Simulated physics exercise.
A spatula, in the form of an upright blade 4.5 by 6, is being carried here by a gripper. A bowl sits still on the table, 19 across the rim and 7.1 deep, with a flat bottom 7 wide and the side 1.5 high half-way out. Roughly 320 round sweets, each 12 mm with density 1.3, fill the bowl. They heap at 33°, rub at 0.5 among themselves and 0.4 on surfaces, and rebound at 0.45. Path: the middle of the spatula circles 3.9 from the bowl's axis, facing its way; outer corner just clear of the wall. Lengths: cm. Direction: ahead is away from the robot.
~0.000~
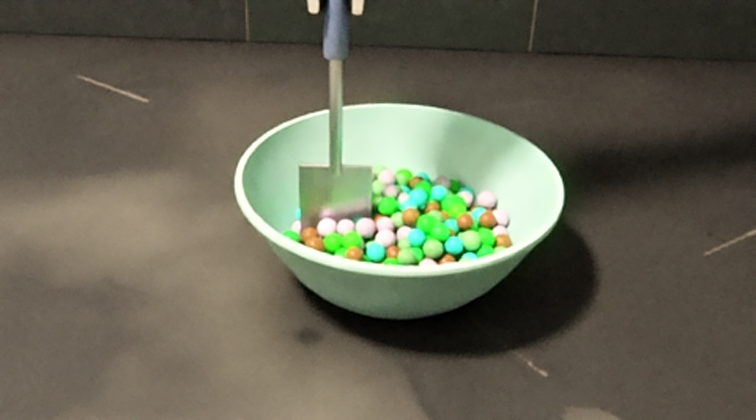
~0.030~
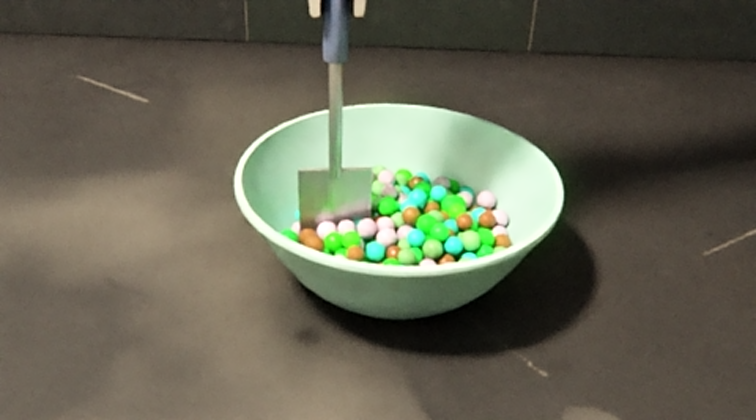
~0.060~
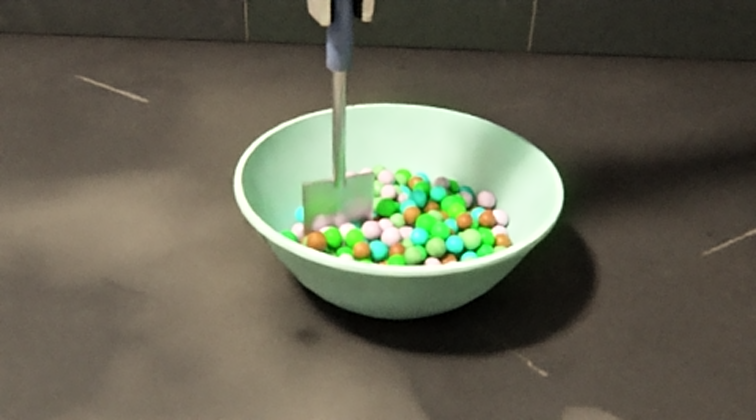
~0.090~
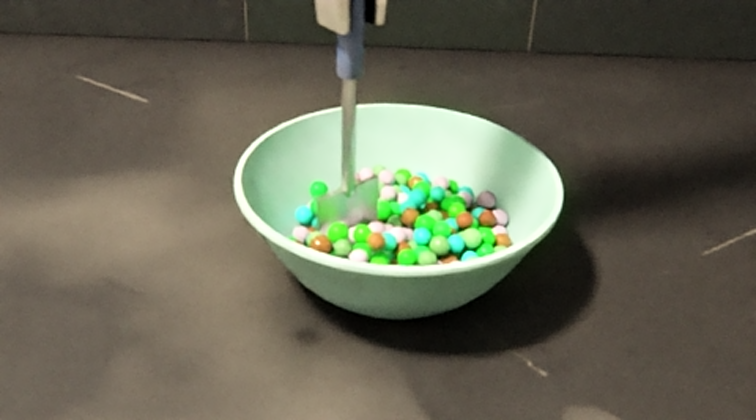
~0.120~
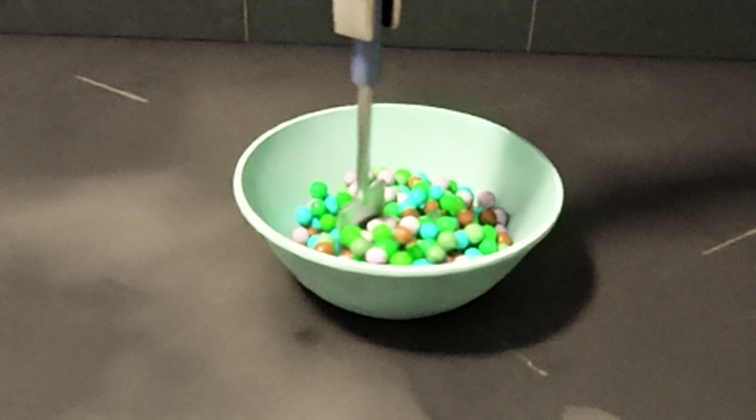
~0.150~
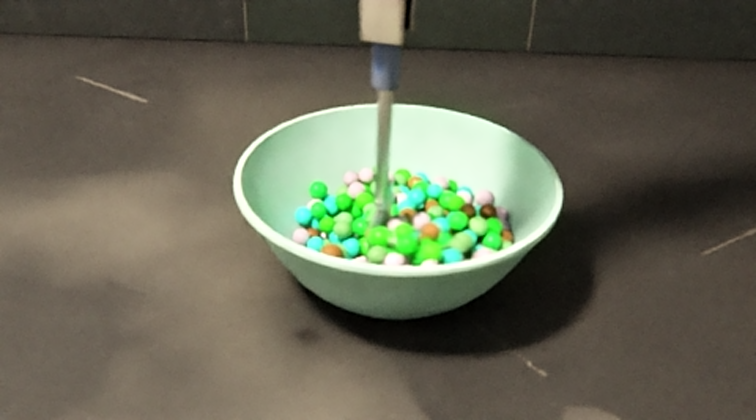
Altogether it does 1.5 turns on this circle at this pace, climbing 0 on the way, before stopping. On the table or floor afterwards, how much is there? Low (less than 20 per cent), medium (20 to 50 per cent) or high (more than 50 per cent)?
The share is low, less than 20 per cent.
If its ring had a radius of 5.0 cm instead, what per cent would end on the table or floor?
That would give close to 15 per cent.
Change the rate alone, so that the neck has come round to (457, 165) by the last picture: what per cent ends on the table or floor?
About 40 per cent.
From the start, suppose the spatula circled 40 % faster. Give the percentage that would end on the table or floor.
Estimated share: About 20 per cent.
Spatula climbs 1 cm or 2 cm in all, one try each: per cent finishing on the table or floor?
Some 5 and 5 per cent.
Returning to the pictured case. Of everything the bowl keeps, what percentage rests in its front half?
About 35 per cent.
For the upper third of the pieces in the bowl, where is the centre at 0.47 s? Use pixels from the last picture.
(378, 144), roughly.
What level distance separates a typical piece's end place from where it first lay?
Around 9 cm.
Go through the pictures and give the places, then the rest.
In the first frame, the spatula neck at (336, 143), 0° round; upper third of the load around (407, 222), from x 290 to 500, top at y 175; 320 in the bowl.
In the second frame, the spatula neck at (335, 147), 7° round; upper third of the load around (406, 223), from x 290 to 500, top at y 175.
In the third frame, the spatula neck at (339, 156), 23° round; upper third of the load around (398, 235), from x 285 to 500, top at y 175.
In the fourth frame, the spatula neck at (349, 164), 40° round; upper third of the load around (398, 238), from x 290 to 500, top at y 175.
In the fifth frame, the spatula neck at (363, 172), 58° round; upper third of the load around (408, 238), from x 300 to 500, top at y 175.
In the sixth frame, the spatula neck at (382, 177), 75° round; upper third of the load around (421, 241), from x 300 to 505, top at y 175; 320 in the bowl.
After 0.47 s, 256° round, highest piece 9 above the table; 313 in the bowl, 4 on the table or floor, 3 in flight or on the tool.
After 0.78 s, 78° round, highest piece 8 above the table; 304 in the bowl, 15 on the table or floor, 1 in flight or on the tool.
After 1.14 s, 180° round, highest piece 7 above the table; 299 in the bowl, 21 on the table or floor.
After 1.84 s, 180° round, highest piece 7 above the table; 299 in the bowl, 21 on the table or floor.
In the end, 299 in the bowl, 21 on the table or floor. That is 7 % on the table or floor.
